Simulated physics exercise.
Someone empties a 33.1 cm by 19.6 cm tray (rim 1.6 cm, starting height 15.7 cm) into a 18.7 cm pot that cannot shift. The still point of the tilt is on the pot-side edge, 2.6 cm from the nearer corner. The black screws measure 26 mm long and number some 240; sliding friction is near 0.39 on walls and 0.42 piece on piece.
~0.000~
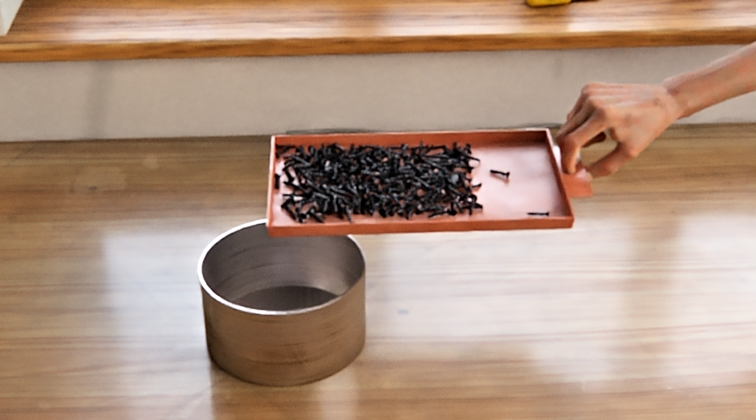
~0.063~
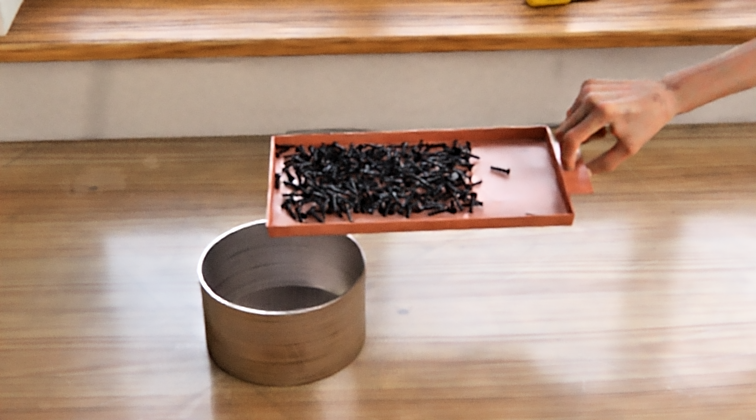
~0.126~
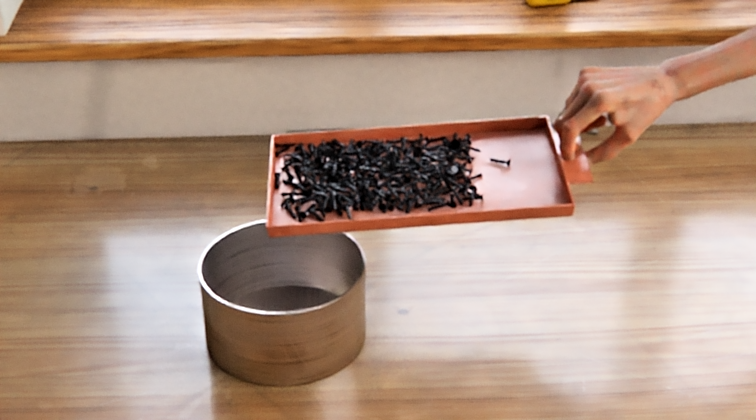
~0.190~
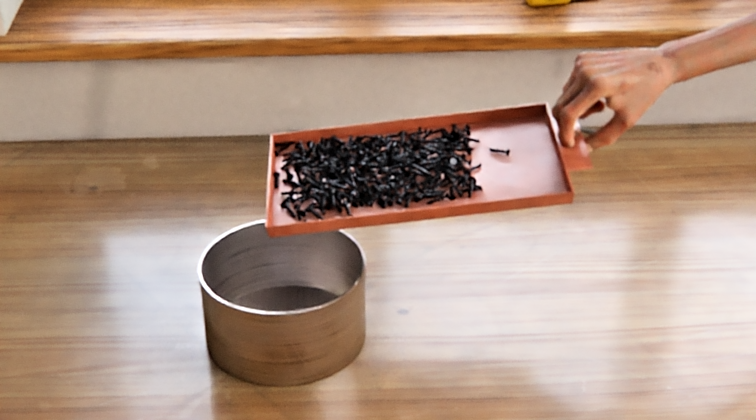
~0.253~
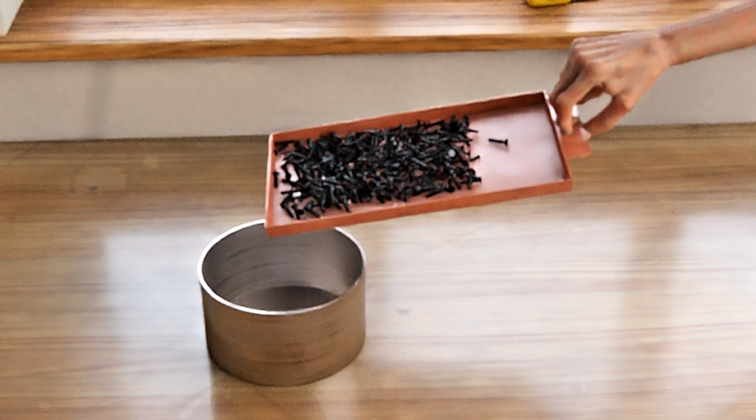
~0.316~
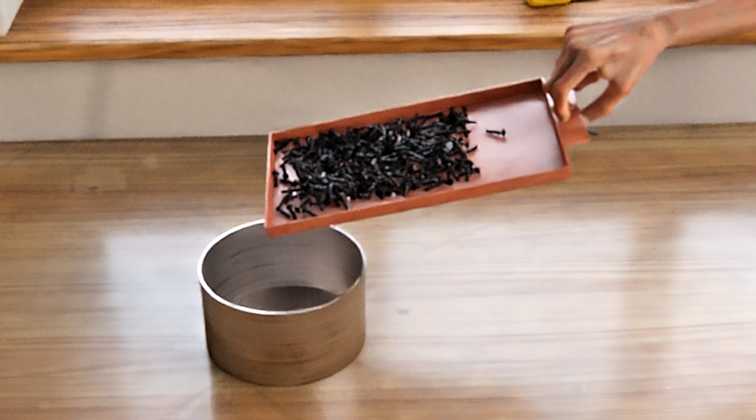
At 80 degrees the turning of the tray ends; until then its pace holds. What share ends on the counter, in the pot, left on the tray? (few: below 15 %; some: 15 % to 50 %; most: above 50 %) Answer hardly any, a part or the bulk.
On the counter: A part; in the pot: The bulk; left on the tray: Hardly any.
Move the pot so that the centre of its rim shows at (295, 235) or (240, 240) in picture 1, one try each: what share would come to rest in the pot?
Some 55 and 85 per cent.
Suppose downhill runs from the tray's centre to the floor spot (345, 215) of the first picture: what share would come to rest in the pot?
Some 95 per cent.
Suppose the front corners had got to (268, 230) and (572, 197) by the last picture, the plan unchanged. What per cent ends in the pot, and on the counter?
Pot 75, counter 25.
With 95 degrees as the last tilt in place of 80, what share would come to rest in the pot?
It would be near 70 per cent.
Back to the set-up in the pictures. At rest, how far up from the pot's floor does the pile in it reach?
Some 3.0 cm.
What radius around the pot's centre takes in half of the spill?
Some 16 cm.
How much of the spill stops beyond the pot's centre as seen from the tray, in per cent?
Roughly 90 per cent.
After 1.02 s, tilt 44 degrees; the tray holds 100 %, the pot 0 %.
Then, at 1.49 s, tilt 65 degrees; the tray holds 90 %, the pot 5 %.
Then, at 2.03 s, tilt 80 degrees; the tray holds 15 %, the pot 55 %.
In the end, at 2.9 s, counter 30 %, pot 65 %, tray 10 %.
